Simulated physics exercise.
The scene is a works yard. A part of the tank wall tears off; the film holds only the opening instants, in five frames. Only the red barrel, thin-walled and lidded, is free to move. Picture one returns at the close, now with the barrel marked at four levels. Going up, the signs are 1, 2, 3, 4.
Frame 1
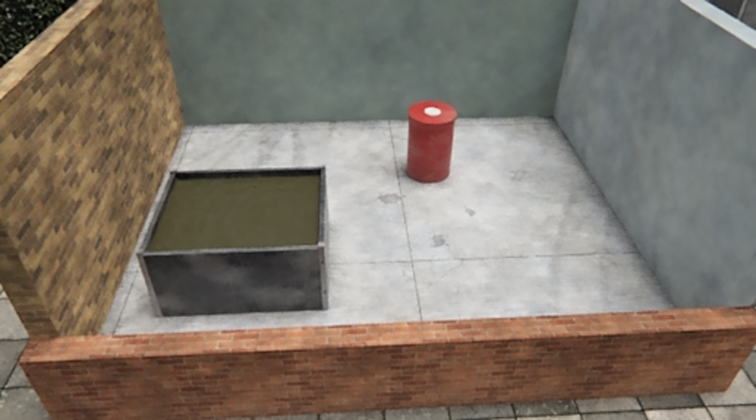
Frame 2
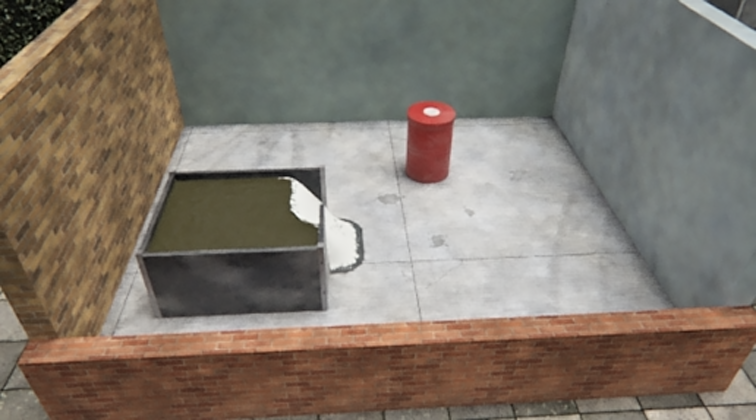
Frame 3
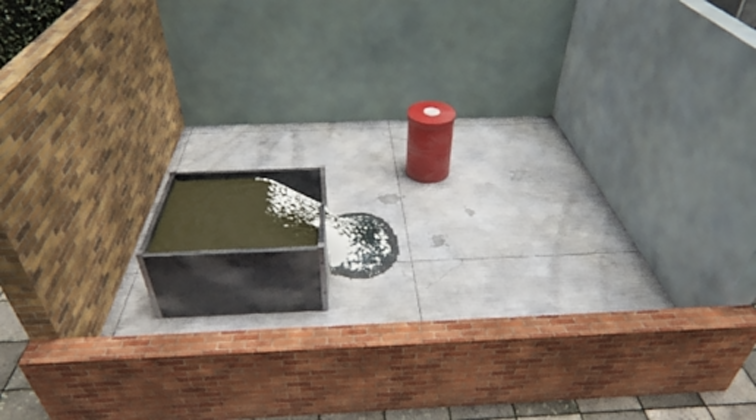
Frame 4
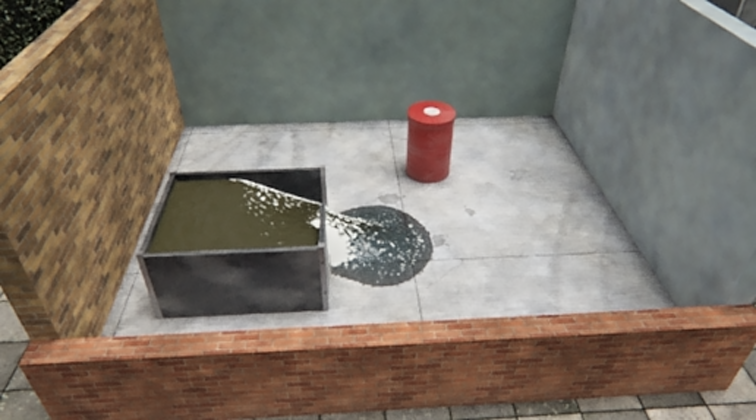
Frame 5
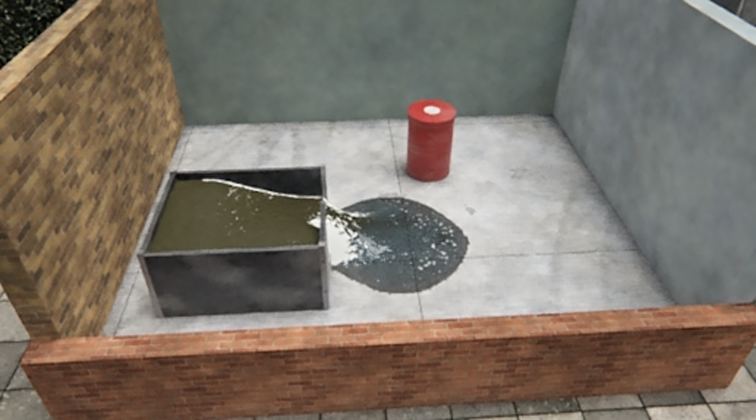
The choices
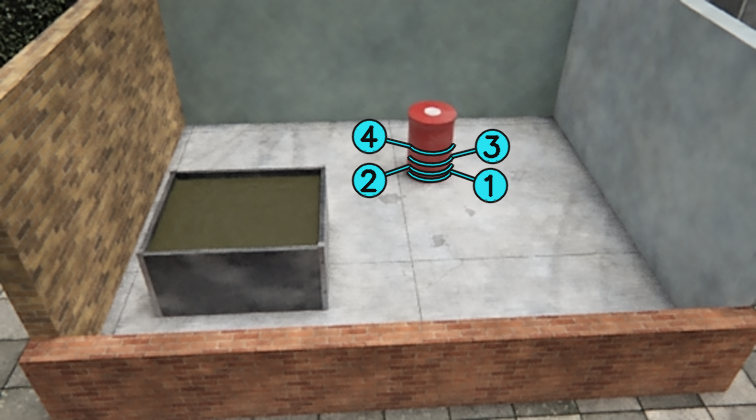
Murky water pouring from the right side of a full tank and spreading across a walled concrete yard, a red barrel standing still.
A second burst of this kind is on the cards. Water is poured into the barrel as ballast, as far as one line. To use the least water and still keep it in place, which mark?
Take 2.
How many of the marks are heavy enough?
Three of the four.
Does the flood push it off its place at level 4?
No, not at all.
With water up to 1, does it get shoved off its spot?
Yes.
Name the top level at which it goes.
It is 1.
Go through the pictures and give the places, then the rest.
In the first frame, lid of the red barrel at (432, 112); tank full, its middle at (242, 212).
In the second frame, 1 % of the ground wet, in view closest to the barrel at (344, 222).
In the third frame, 3 % of the ground wet, in view closest to the barrel at (377, 221).
In the fourth frame, 5 % of the ground wet, in view closest to the barrel at (397, 214).
In the fifth frame, lid of the red barrel at (432, 110); 8 % of the ground wet, in view closest to the barrel at (406, 203).
On the marked copy, 1 at (431, 180); 2 at (432, 173); 3 at (433, 165); 4 at (434, 153); from the bottom up 1, 2, 3, 4.
With 1, it is pushed about twice its own width away.
With 2, it does not move.
With 3, it does not move.
With 4, it does not move.
